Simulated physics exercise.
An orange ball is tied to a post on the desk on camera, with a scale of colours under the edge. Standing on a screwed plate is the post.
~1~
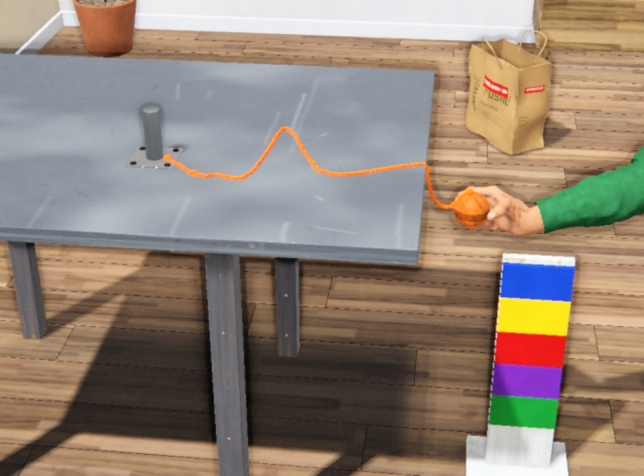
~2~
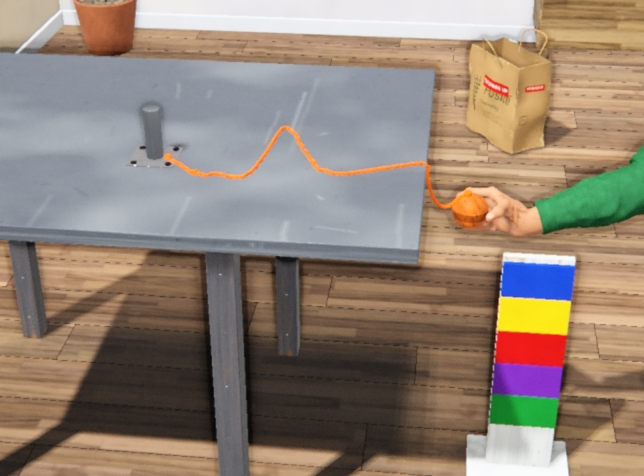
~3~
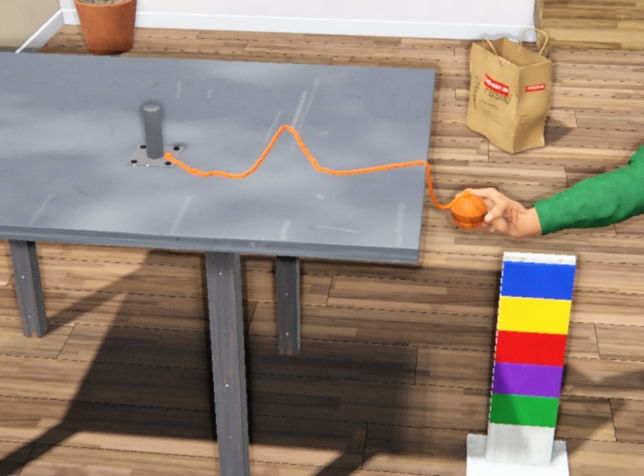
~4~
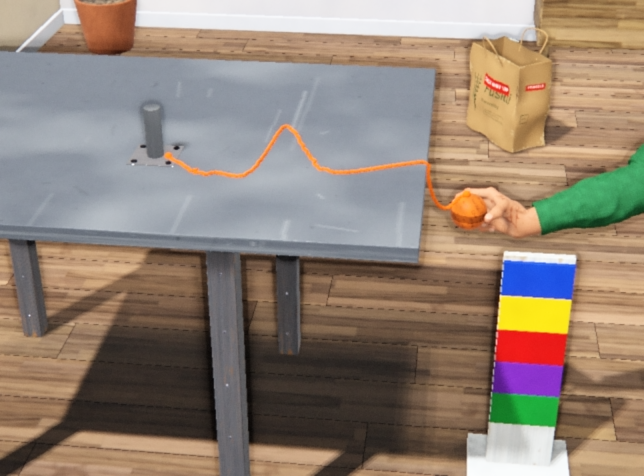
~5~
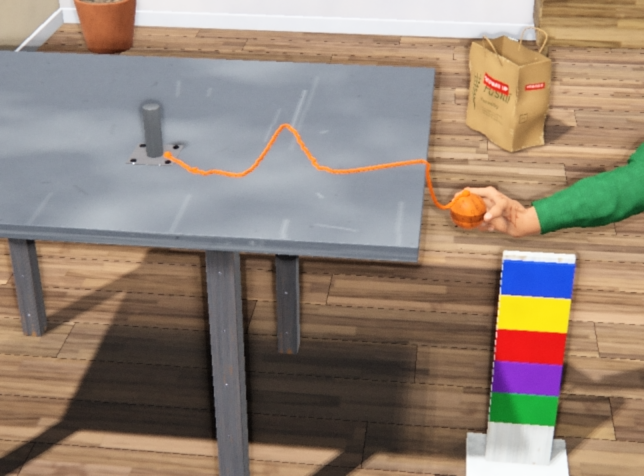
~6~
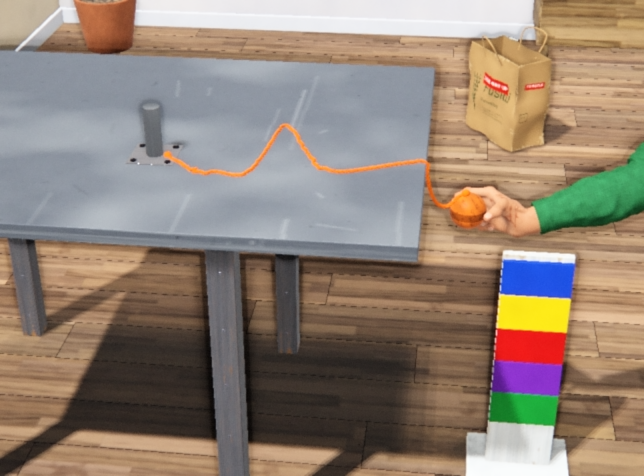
In this clip, a hand in a green sleeve holds an orange ball just off the right edge of a gray desk, its slack orange cord running to a post, above a striped colour scale; almost nothing moves.
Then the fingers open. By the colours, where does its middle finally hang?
At the green band.
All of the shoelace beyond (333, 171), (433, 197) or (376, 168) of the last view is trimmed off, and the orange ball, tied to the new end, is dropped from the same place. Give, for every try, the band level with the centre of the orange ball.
Try 1 - blue; try 2 - purple; try 3 - yellow.
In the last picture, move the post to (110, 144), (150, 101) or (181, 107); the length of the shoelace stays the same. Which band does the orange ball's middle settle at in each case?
For the first it is purple, for the second purple, for the third green.
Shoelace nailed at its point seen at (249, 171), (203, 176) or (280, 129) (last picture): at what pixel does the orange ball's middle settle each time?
(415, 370); (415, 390); (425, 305).
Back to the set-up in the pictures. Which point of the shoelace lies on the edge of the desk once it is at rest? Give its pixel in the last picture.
That spot is roughly at (296, 135).
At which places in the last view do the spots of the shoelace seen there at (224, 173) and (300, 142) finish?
First one close to (258, 156), second close to (427, 183).
Soon after, ball near (398, 403); level with green.
After that, ball near (418, 407); level with green.
In the end, ball near (412, 410); level with green. The shoelace holds its middle at green.
